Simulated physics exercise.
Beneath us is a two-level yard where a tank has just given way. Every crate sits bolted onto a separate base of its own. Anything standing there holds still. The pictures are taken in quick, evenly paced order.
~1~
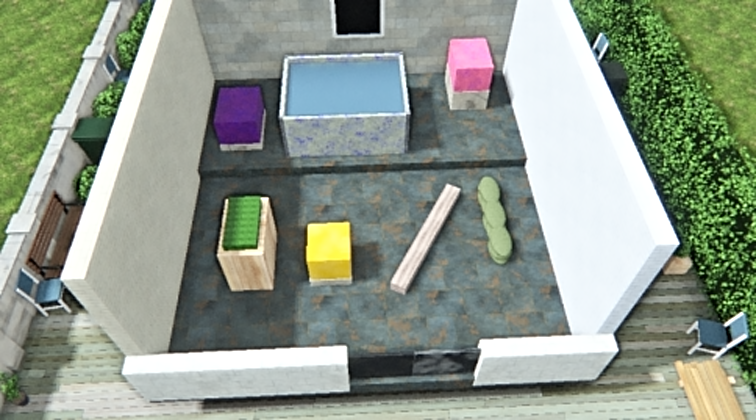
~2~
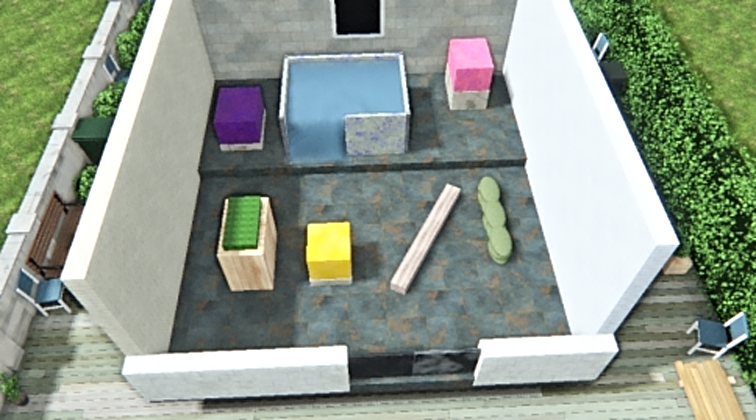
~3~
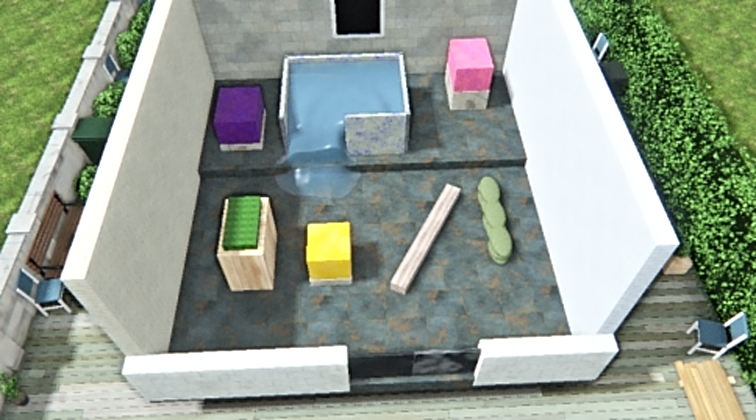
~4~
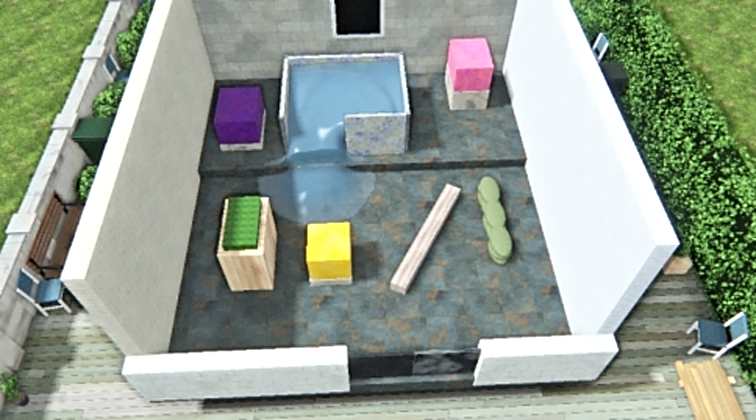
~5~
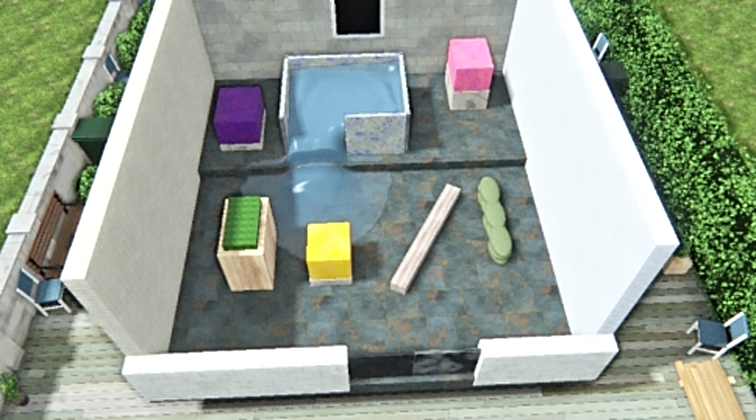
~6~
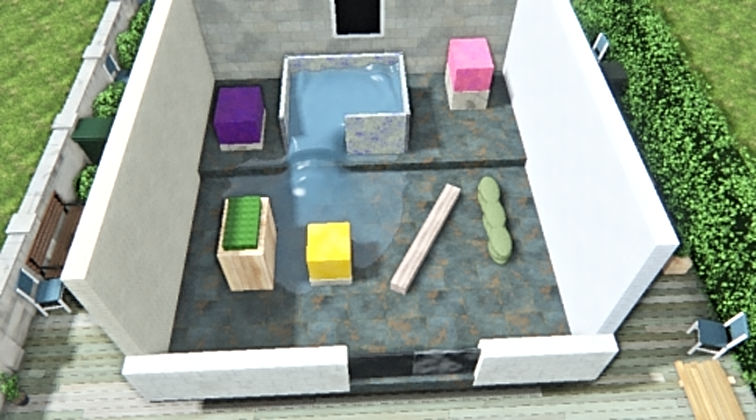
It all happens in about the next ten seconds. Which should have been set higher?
At the end, the pink crate never meets the water. The purple crate never meets the water. The yellow crate meets the water.
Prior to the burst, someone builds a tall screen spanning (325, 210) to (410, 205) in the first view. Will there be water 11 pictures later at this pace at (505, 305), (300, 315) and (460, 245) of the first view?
Taking the three spots in order: Spared, soaked, spared.
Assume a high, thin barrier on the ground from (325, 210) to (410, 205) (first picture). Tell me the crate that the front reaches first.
The crate marked yellow is first.
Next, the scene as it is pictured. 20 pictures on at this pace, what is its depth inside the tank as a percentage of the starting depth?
Near 32 in a hundred.
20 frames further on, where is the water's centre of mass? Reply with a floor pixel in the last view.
My pick is pixel (333, 226).
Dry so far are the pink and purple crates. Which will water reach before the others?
Answer: The purple one.
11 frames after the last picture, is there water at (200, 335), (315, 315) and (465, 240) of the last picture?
First inundated, second inundated, third inundated.
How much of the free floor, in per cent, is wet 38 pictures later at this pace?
I'd put it at roughly 65 per cent.
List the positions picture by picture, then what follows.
The first picture shows the water tank at (344, 88) is whole and still.
In the second picture, the front is at (348, 161), out from the gap at (317, 143).
In the third picture, the front is at (343, 194), out from the gap at (317, 143).
In the fourth picture, the front is at (336, 221), out from the gap at (318, 145).
In the fifth picture, water pours out at (318, 145) and has run to (303, 255).
In the sixth picture, the front is at (295, 287), out from the gap at (318, 144).
A moment on, water covers 30 % of the floor; the pink crate not reached, the purple crate not reached, the yellow crate water round its plinth.
Next, water covers 50 % of the floor; the pink crate not reached, the purple crate water round its plinth, the yellow crate water round its plinth.
Then, water covers 60 % of the floor; the pink crate not reached, the purple crate water round its plinth, the yellow crate water round its plinth.
Later, water covers 65 % of the floor; the pink crate not reached, the purple crate water round its plinth, the yellow crate water round its plinth.
In the end, water covers 65 % of the floor; the pink crate stayed above the water, the purple crate stayed above the water, the yellow crate was topped.
